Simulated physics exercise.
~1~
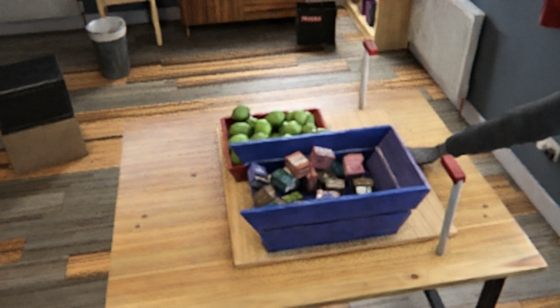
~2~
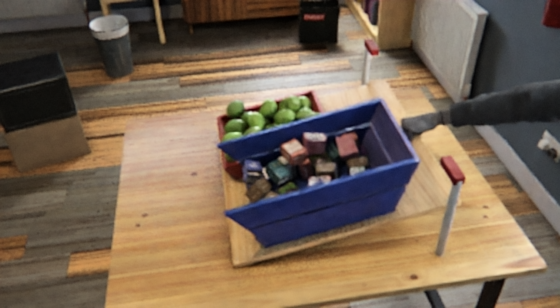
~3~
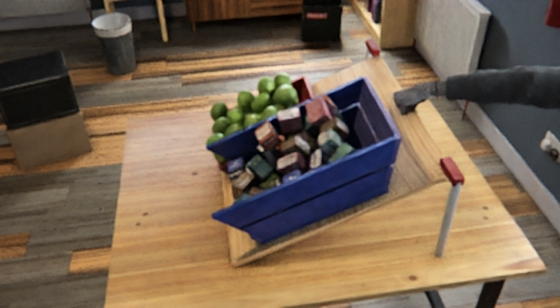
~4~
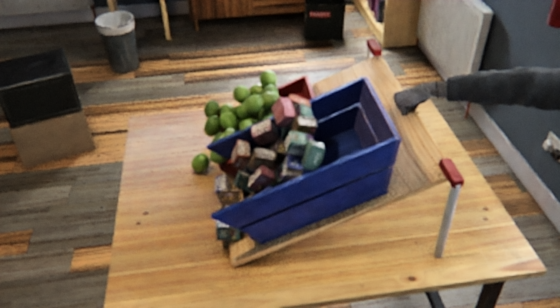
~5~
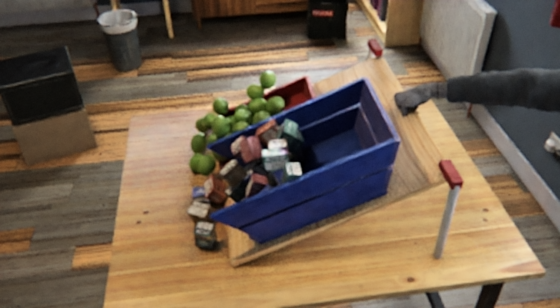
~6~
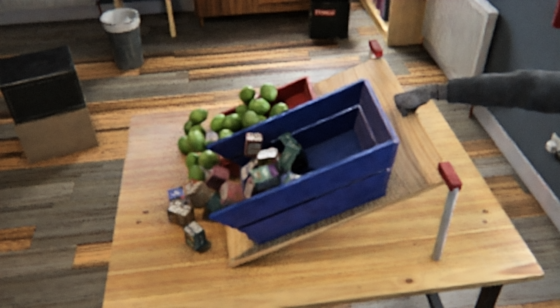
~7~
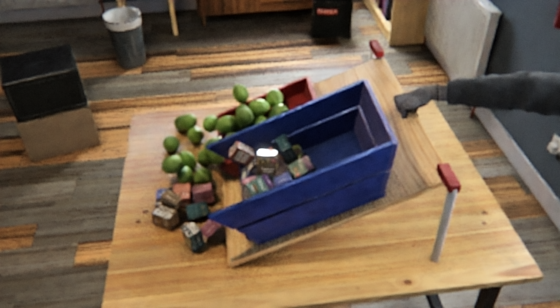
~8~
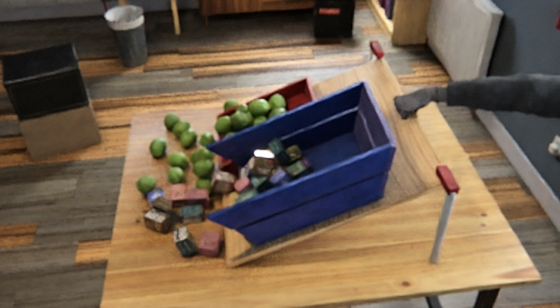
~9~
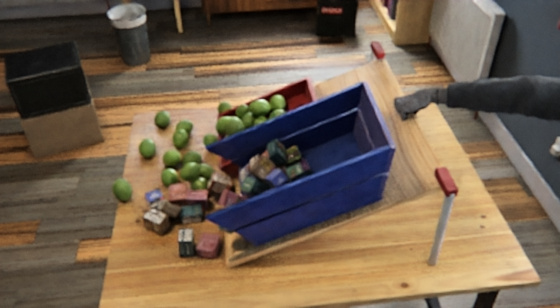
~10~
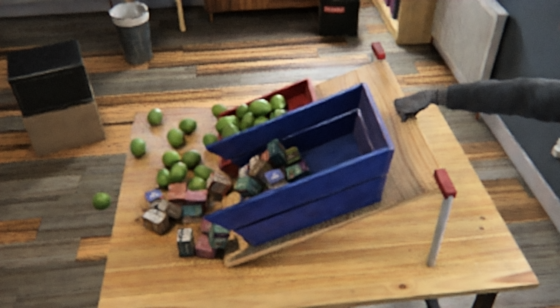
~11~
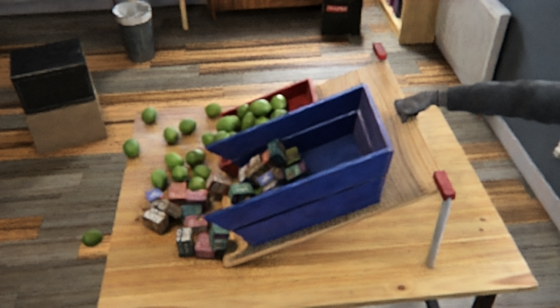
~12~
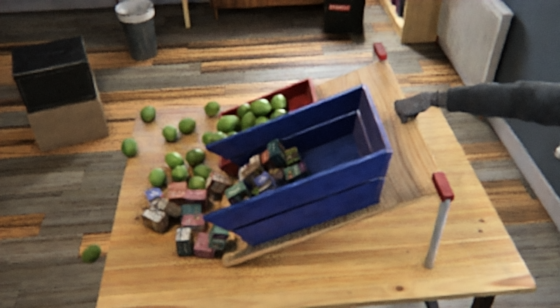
Blue basket of small cartons and red basket of green balls tipping leftward on a lifted board, both partly spilling across table.
